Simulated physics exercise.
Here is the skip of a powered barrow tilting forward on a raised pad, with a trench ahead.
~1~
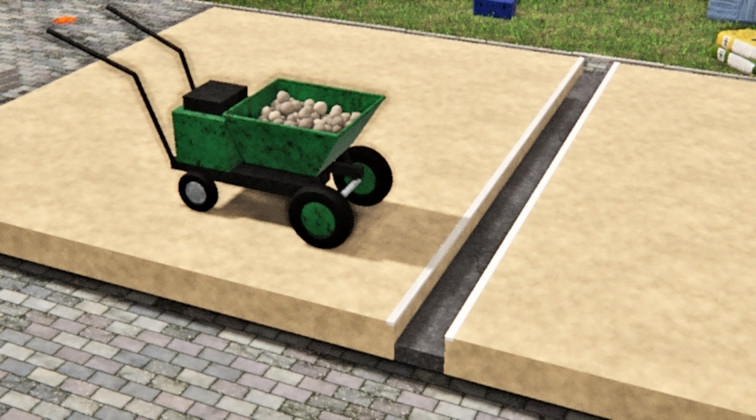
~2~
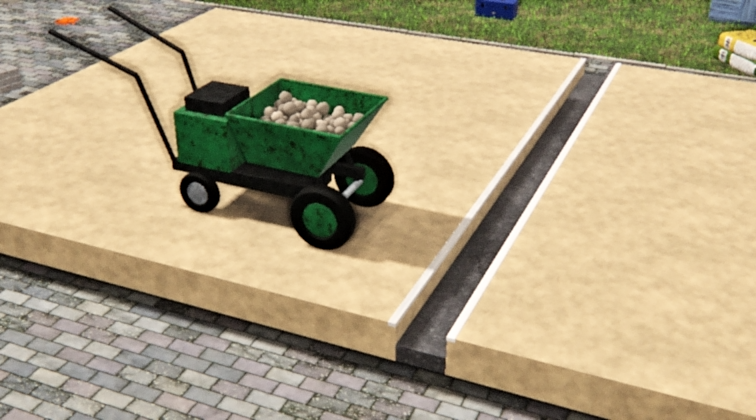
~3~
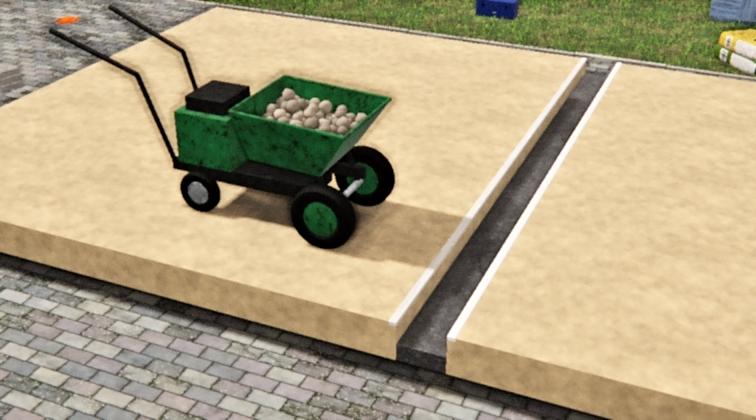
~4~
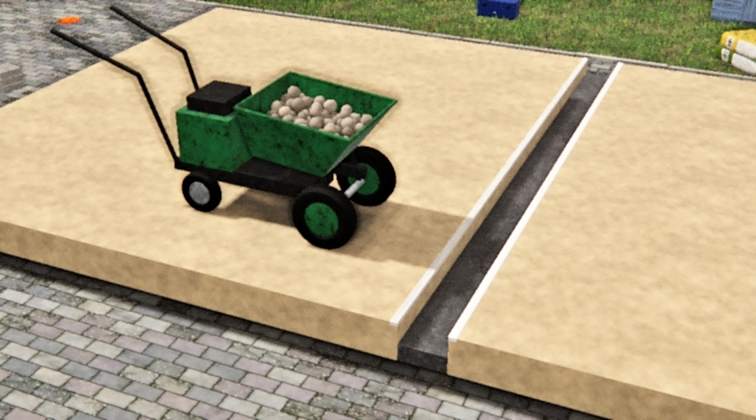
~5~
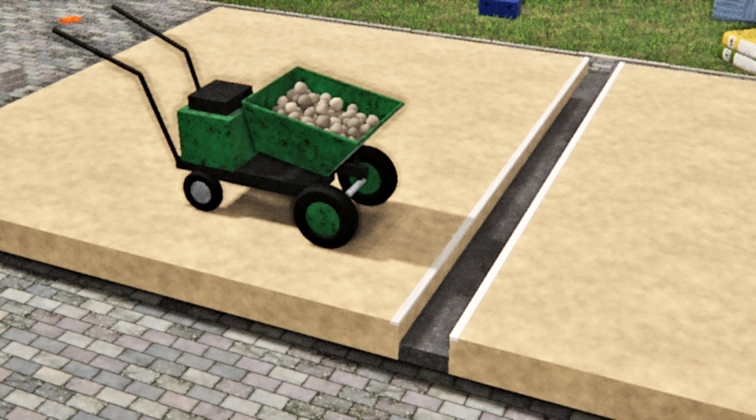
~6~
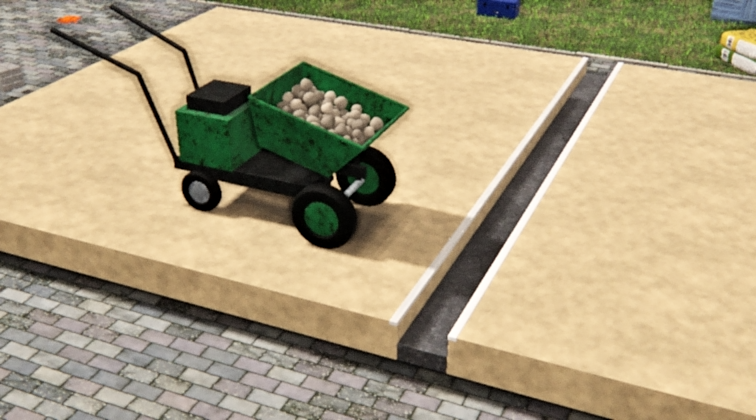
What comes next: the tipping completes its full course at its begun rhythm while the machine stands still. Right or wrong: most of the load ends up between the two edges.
Right.
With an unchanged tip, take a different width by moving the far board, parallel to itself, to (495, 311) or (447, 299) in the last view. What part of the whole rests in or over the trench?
Roughly 80 % and 40 %.
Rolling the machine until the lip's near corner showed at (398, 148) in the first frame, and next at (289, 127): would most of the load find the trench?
First spot a minority of it, second spot a minority of it.
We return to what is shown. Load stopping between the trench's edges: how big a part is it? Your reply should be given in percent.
Close to 75 per cent.
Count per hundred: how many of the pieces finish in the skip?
About 5 in a hundred.
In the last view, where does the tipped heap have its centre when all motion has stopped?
Close to (465, 254) in the last view.
Soon, skip tipped steeply; all in the skip.
A while on, skip tipped right over; nearly all in the skip; a small part short of the trench; a small part in or heaped over the trench; a stray few falling.
Towards the end, skip tipped right over; about a quarter in the skip; about a quarter short of the trench; about two thirds in or heaped over the trench; a stray few beyond it.
Finally, skip tipped right over; a stray few in the skip; about a quarter short of the trench; most in or heaped over the trench; a stray few beyond it.
